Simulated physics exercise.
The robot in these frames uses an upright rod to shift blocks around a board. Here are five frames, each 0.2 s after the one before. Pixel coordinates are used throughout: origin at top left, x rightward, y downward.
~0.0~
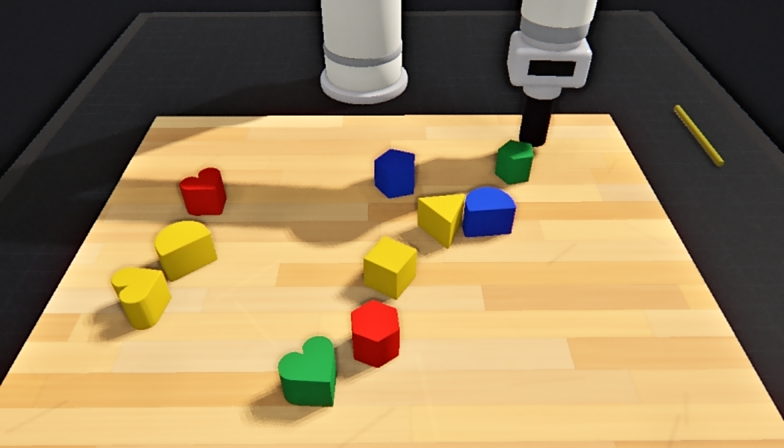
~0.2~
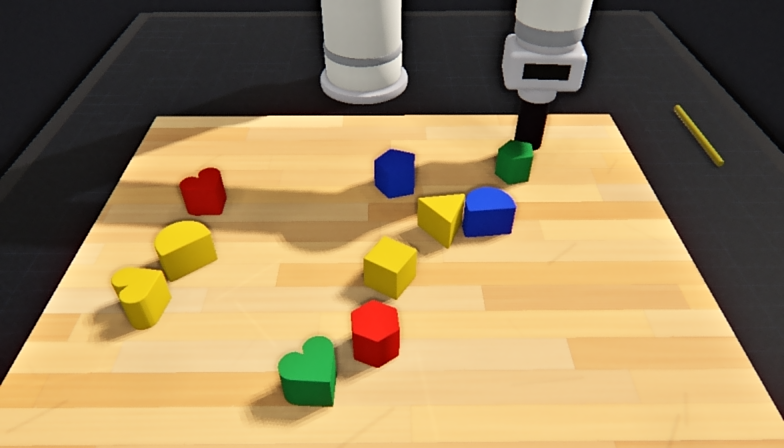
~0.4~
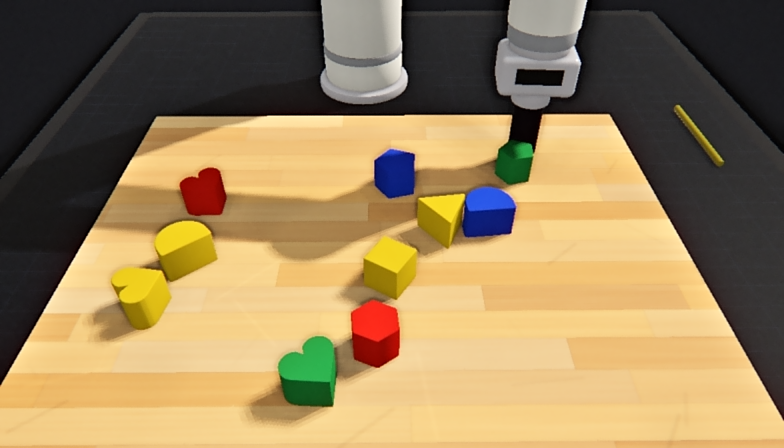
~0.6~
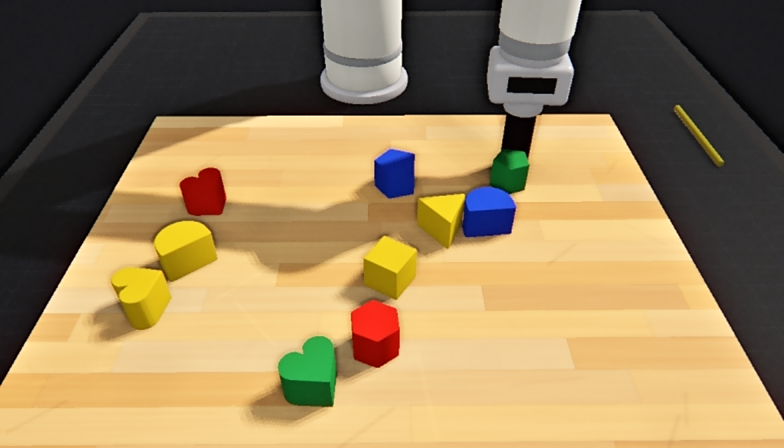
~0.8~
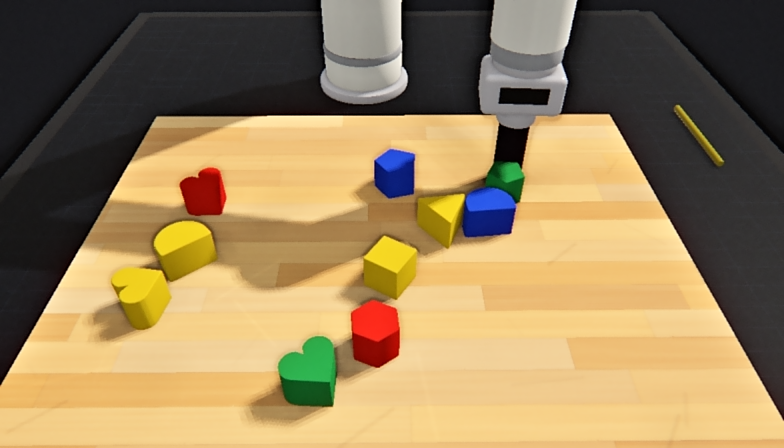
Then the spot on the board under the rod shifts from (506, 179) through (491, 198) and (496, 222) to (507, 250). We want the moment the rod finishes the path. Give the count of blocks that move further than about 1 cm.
Total: Two.
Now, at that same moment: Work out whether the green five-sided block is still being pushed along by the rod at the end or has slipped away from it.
I predict the rod still has it in front.
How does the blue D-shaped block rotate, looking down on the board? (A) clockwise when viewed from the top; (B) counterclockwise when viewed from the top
A.
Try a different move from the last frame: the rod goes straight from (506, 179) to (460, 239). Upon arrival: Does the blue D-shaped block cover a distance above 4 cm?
It seems so.
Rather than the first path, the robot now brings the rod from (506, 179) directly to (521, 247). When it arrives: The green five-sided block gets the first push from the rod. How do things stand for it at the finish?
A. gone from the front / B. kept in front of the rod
Choice B: Kept in front of the rod.
On the path given first. One third of the way, rod (492, 190); blue D-shaped block (486, 212), turned 30° clockwise; green five-sided block (506, 192), turned 15° anticlockwise.
Two thirds of the way, rod (498, 213); blue D-shaped block (484, 225), turned 65° clockwise; green five-sided block (521, 215), turned 35° anticlockwise.
At the end, rod (509, 240); yellow three-sided block in place; blue D-shaped block (478, 234), turned 85° clockwise; green five-sided block (543, 241), turned 65° anticlockwise.
